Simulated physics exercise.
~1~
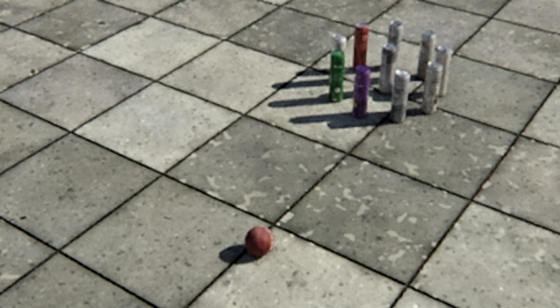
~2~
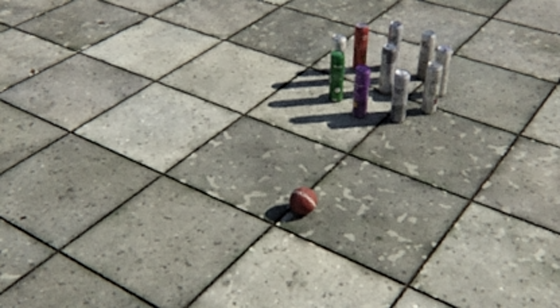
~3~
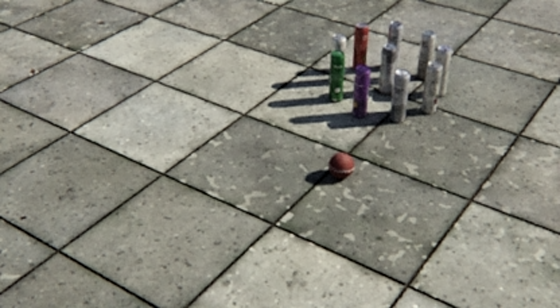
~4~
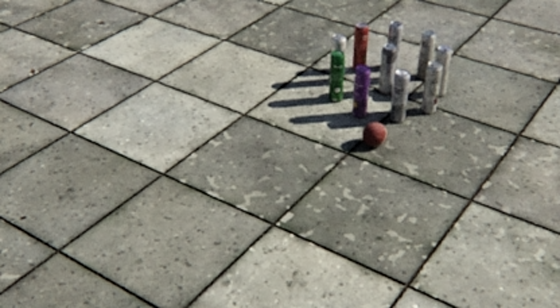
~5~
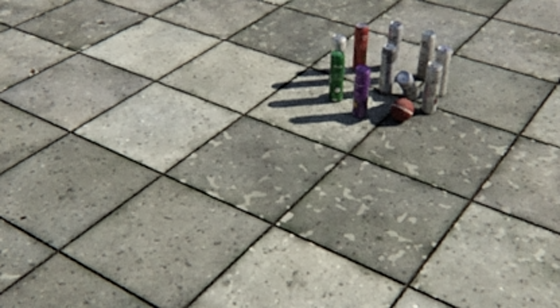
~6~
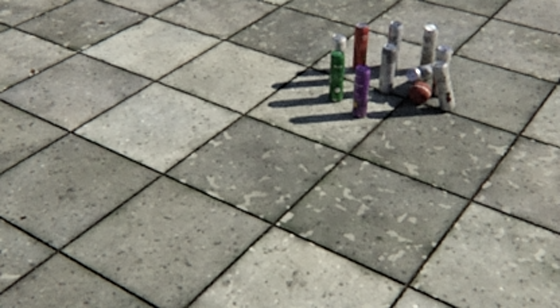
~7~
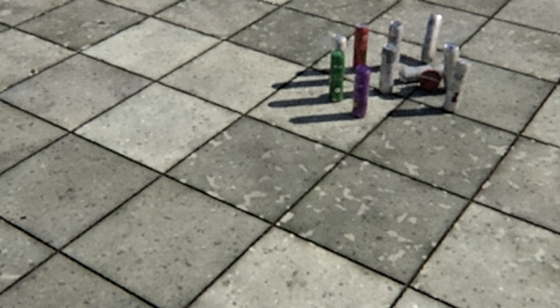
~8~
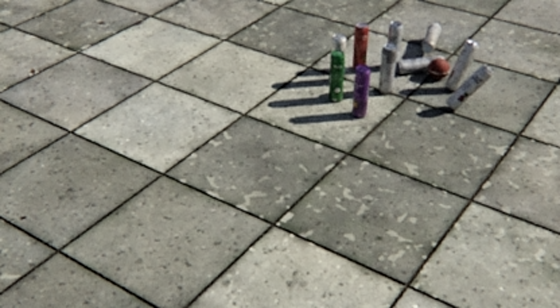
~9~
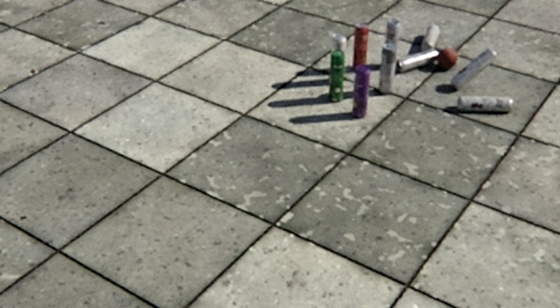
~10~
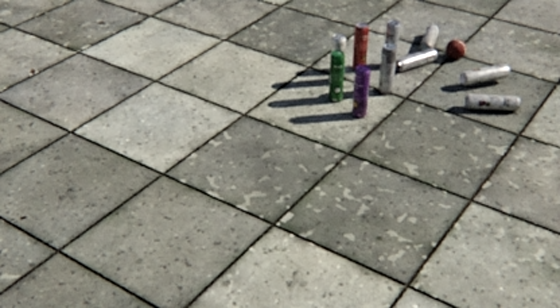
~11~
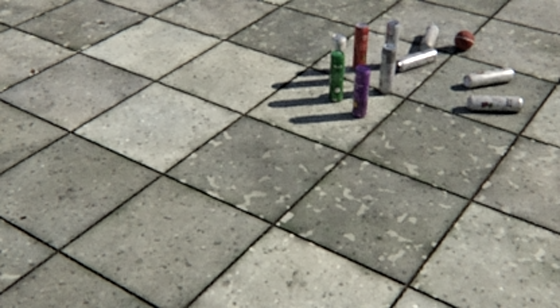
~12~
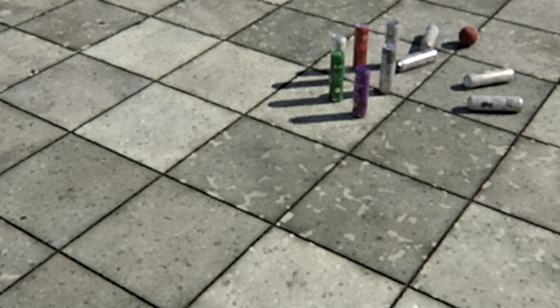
On a paved surface of square slabs, a red ball rolls up and to the right into a cluster of upright tubes, knocking over four pale ones and rolling beyond them, while the red, green and purple tubes stay standing.
